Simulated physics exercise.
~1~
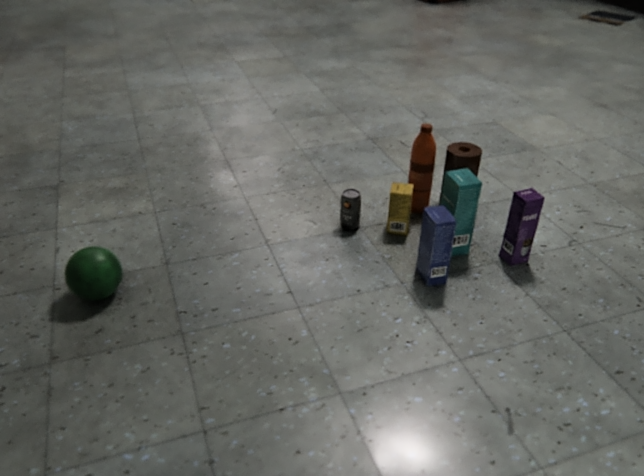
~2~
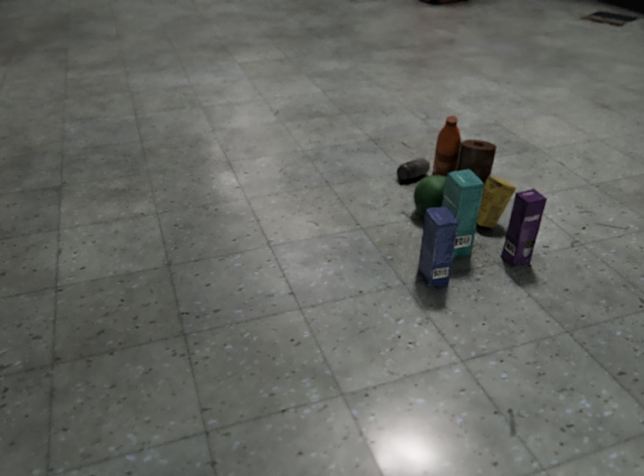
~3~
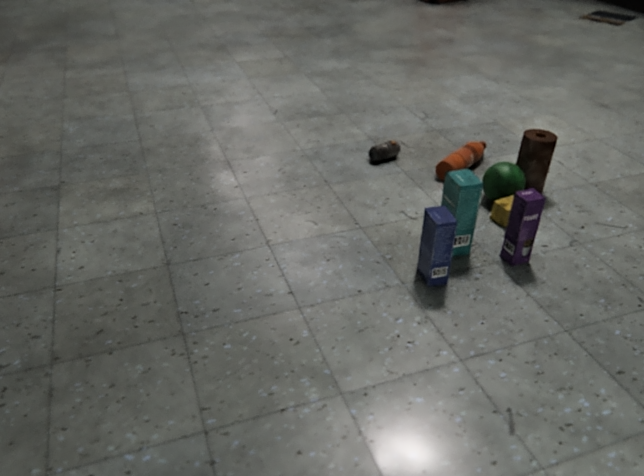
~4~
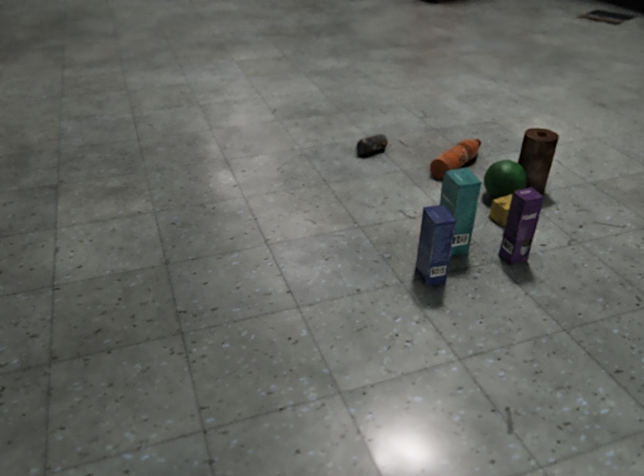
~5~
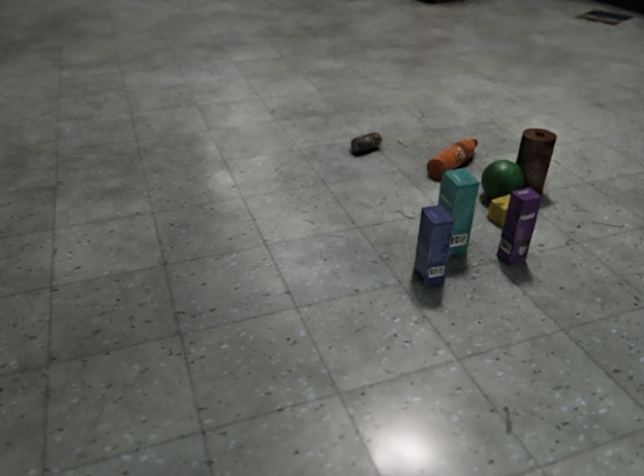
Green ball rolling right into standing cartons, bottle, can and roll, toppling the yellow carton, can and orange bottle, then resting among them.
